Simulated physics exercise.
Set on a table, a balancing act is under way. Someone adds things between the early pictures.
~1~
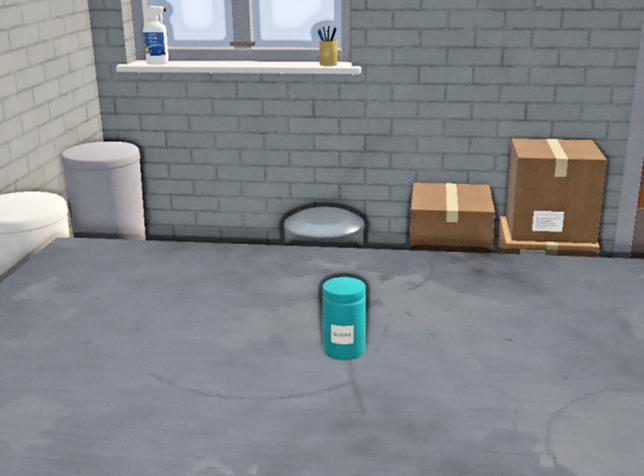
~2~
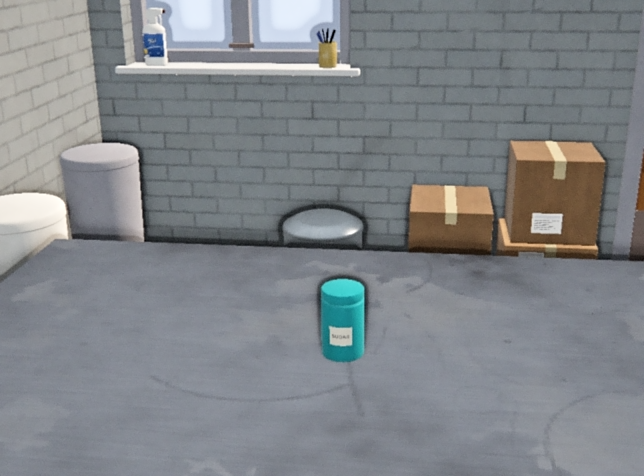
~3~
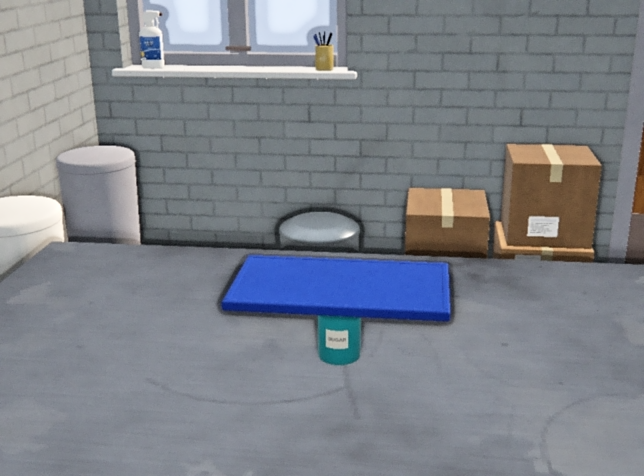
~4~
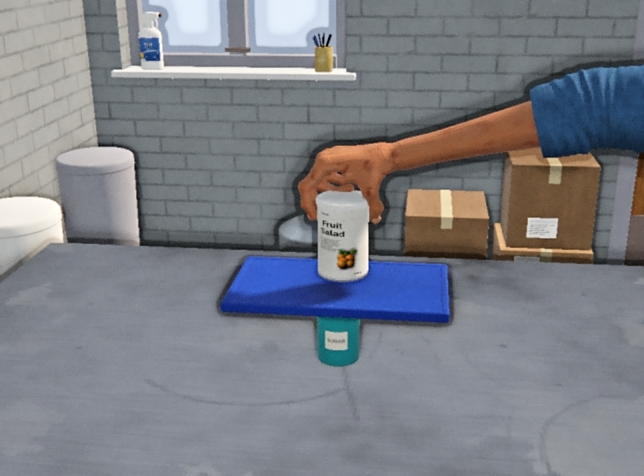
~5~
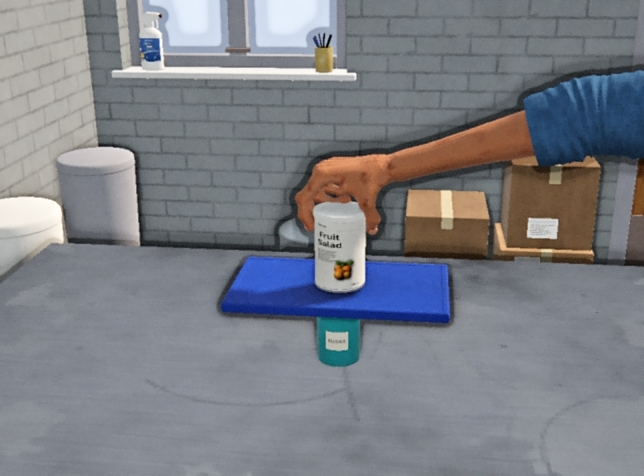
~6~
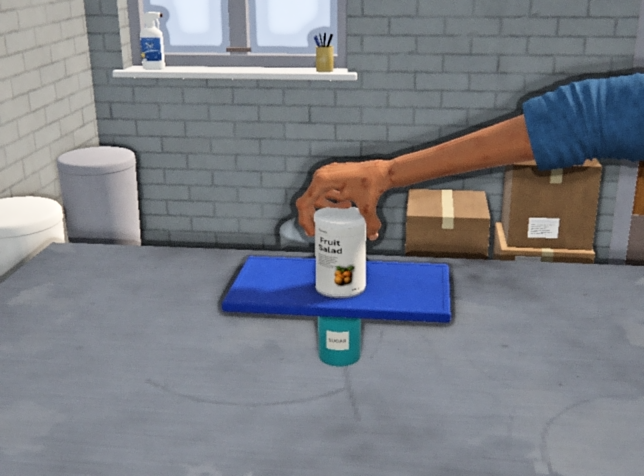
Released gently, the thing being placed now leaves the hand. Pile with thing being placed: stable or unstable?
Stable.
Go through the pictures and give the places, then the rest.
In the first frame, the last thing is not in view yet.
In the second frame, the last thing is not in view yet.
In the third frame, the last thing is not in view yet; blue lid (341, 285).
The fourth frame shows on its way; white tin (343, 235); blue lid (340, 287).
The fifth frame shows on its way; white tin (340, 246); blue lid (340, 287).
The sixth frame shows in place under the hand; white tin (341, 252); blue lid (341, 287).
Then, 0.80 s later than the last frame, all is still.
Then, 1.70 s later than the last frame, white tin resting near (341, 253).
When it is over, all 3 as before. End places, in pixels of the last picture, white tin near (341, 253). The stack holds.
